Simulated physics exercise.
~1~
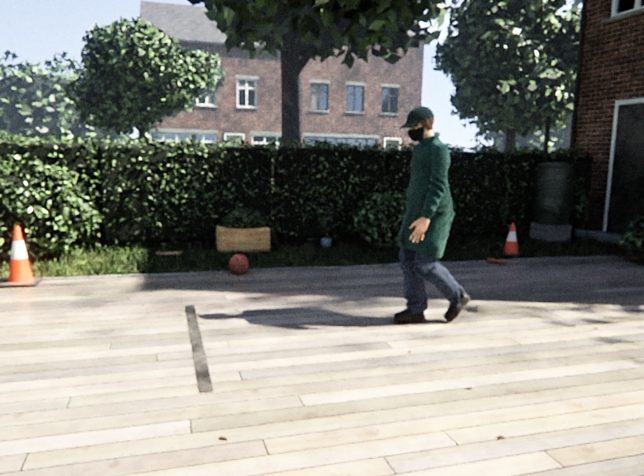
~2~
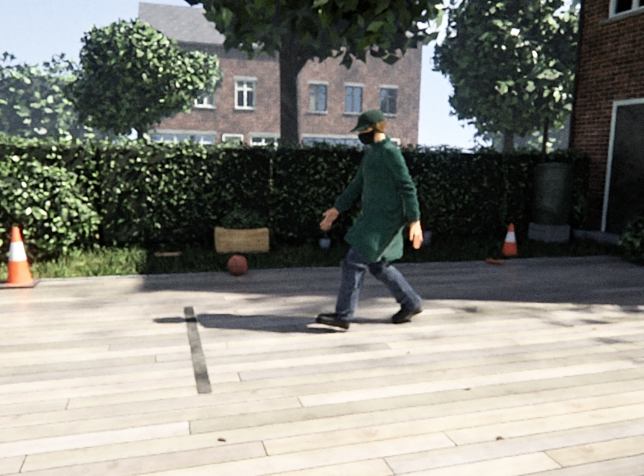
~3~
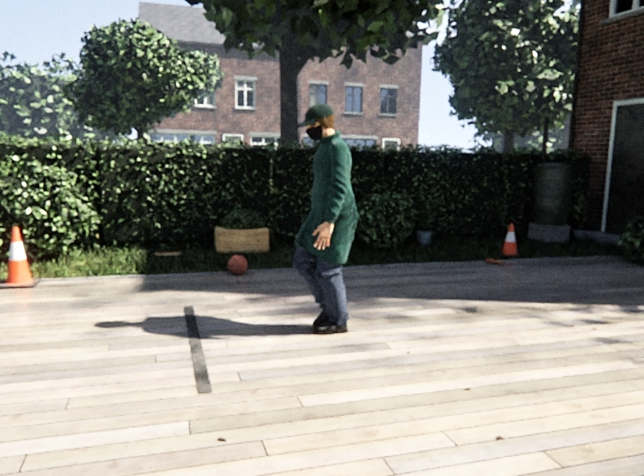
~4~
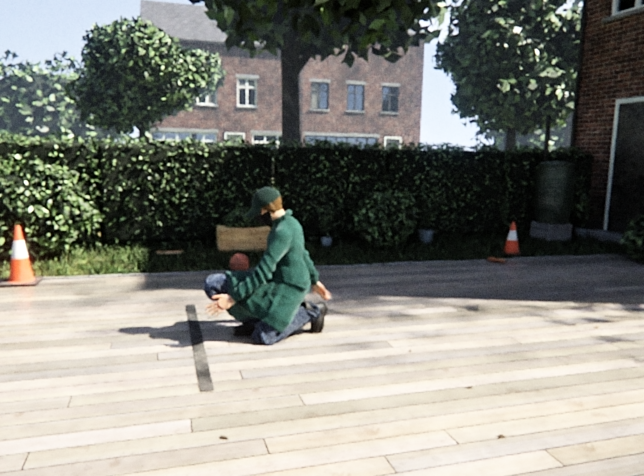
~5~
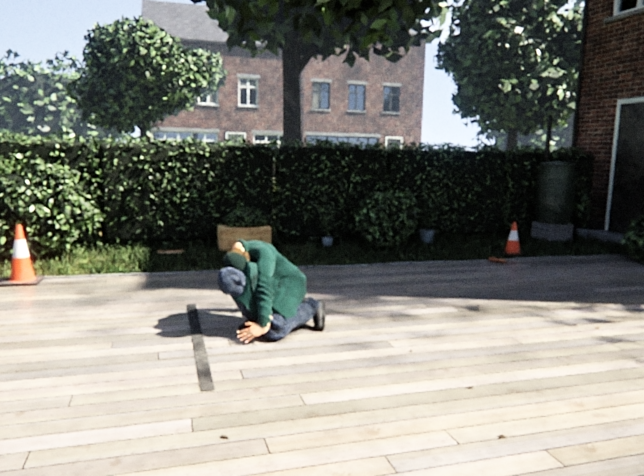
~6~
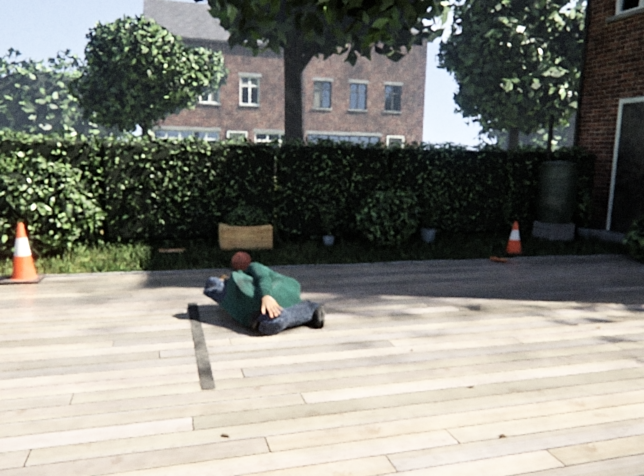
A person in a green coat walks left, crumples down, and lies beside the black strip.
